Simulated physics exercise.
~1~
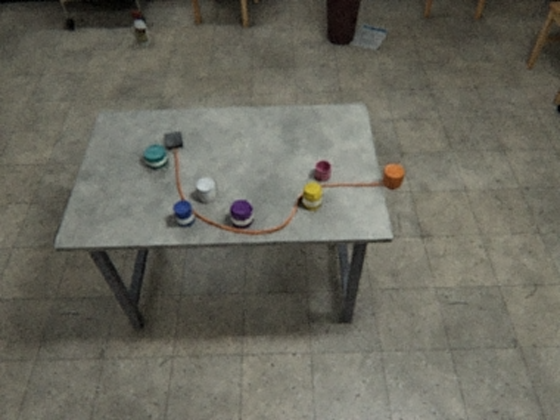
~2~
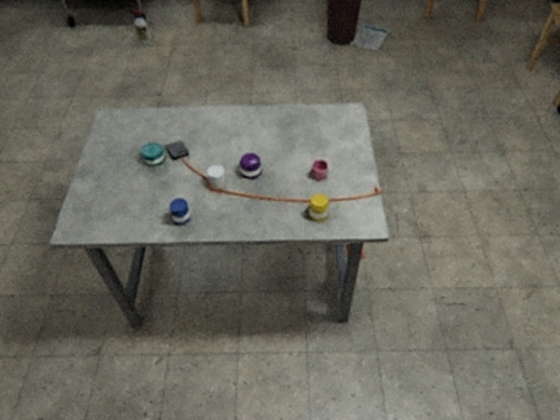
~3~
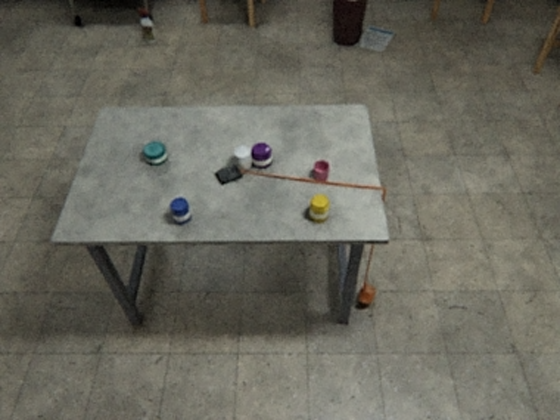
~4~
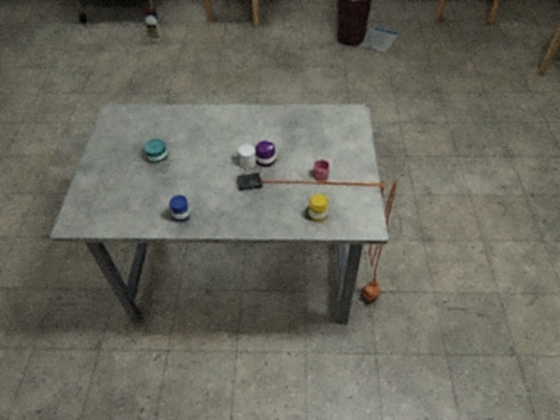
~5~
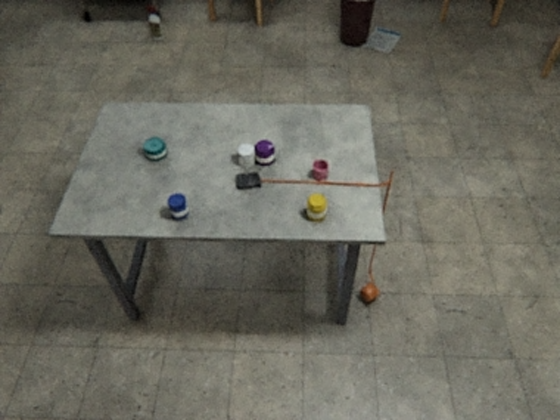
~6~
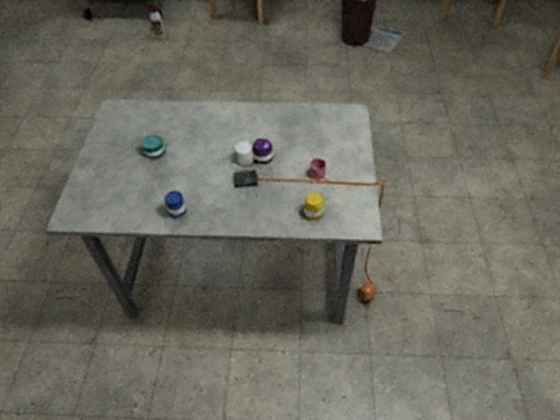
The clip opens on a grey table holding small coloured containers and a black phone, with an orange speaker just past the right edge, tied to the phone by a curving orange cable. The speaker drops, and the cable pulls straighter, shifting the purple jar, white canister and yellow jar. The phone is then dragged rightward across the tabletop, while the canister ends up beside the purple jar. The speaker swings and twists below the edge, then settles. At the end it hangs by the cable, while the phone and all the containers remain on the table.
